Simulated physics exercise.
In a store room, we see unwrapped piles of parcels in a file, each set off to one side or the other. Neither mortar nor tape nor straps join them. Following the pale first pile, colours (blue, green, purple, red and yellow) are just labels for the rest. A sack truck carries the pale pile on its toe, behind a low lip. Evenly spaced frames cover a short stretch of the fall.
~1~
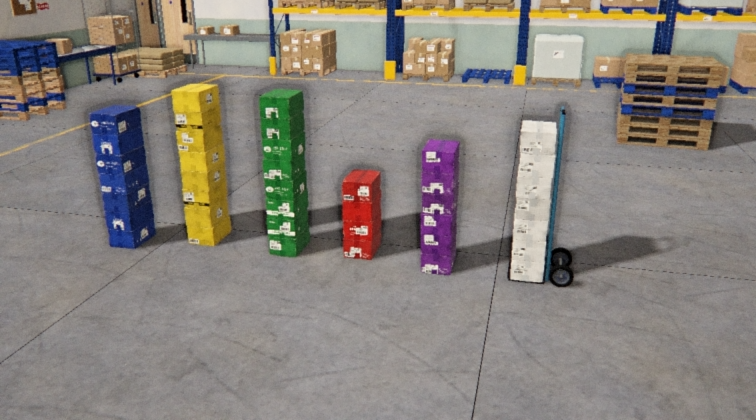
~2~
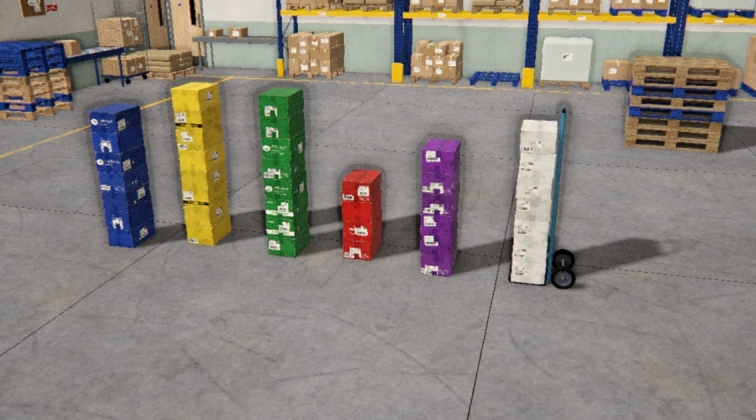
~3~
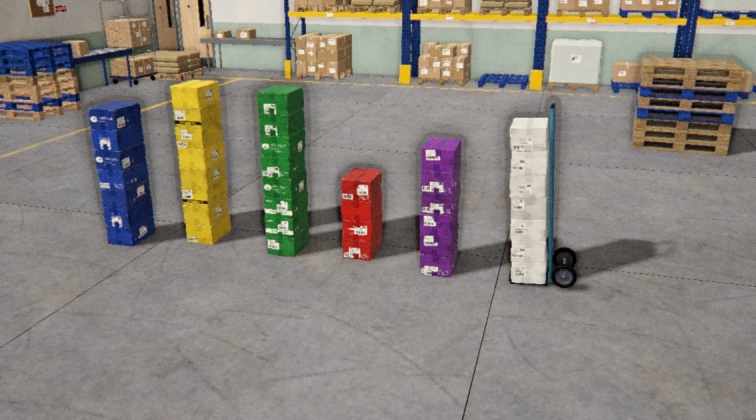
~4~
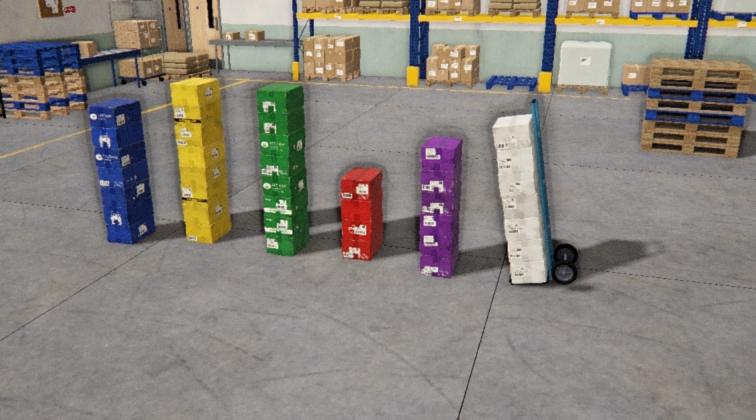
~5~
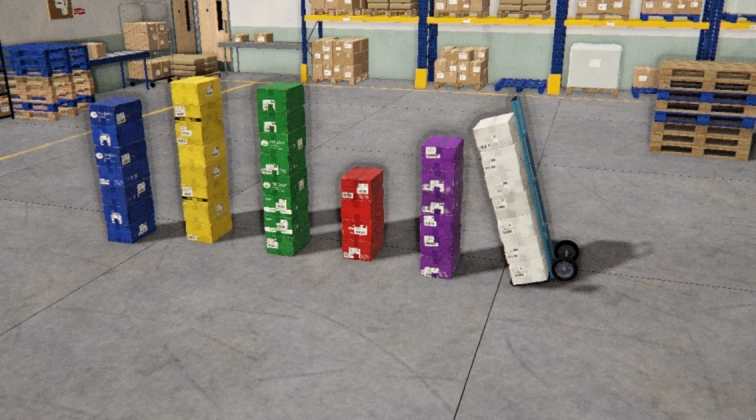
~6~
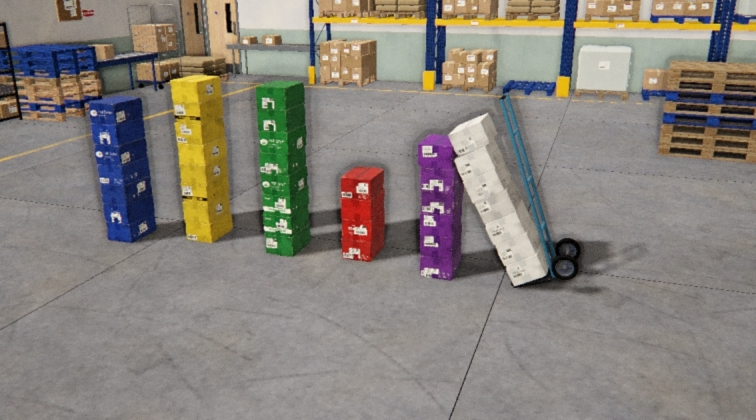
In a store room, a row of coloured parcel piles stands beside a white pile on a sack truck; the truck rocks leftward and the white pile leans with it until its top meets the purple pile, whose top shifts slightly.
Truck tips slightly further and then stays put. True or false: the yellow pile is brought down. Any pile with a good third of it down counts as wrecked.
True, it is brought down.
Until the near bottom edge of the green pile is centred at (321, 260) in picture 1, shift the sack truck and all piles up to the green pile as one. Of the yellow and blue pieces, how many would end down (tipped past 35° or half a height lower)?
I'd put yellow at 8 and blue at 7.
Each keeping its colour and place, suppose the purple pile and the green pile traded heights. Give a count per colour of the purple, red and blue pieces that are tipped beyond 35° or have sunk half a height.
Per pile: Purple 8; red 4; blue 7.
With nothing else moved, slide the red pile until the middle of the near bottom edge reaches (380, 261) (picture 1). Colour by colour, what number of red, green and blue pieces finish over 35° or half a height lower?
Red: 4; green: 7; blue: 6.
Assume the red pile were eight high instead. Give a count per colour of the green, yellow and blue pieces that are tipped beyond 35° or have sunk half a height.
Per pile, green = 7, yellow = 8, blue = 6.
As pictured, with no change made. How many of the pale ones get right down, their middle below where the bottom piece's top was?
3 of them.
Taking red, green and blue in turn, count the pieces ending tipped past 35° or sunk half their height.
Per-colour tally: Red = 3; green = 8; blue = 6.
Shortly afterwards, 7 of the pale pile down; none of the 8 yellow parcels down (1 of 33 in all colours); top yellow parcel unmoved; top purple parcel tilted well over, half its height lower.
Next, 7 of the pale pile down; none of the 8 yellow parcels down (9 of 33 in all colours); top yellow parcel unmoved; top red parcel tilted well over, about its own height lower.
Some moments later, 7 of the pale pile down; 8 of the 8 yellow parcels down (25 of 33 in all colours); top yellow parcel tilted well over, about its own height lower; top purple parcel tilted steeply, some three heights lower.
Afterwards, 7 of the pale pile down; 8 of the 8 yellow parcels down (31 of 33 in all colours); top yellow parcel upside down; top blue parcel on its side.
In the end, 7 of the pale pile down; 8 of the 8 yellow parcels down (31 of 33 in all colours); top yellow parcel upside down; top blue parcel upside down. From the last view, middles, top yellow parcel near (55, 186).
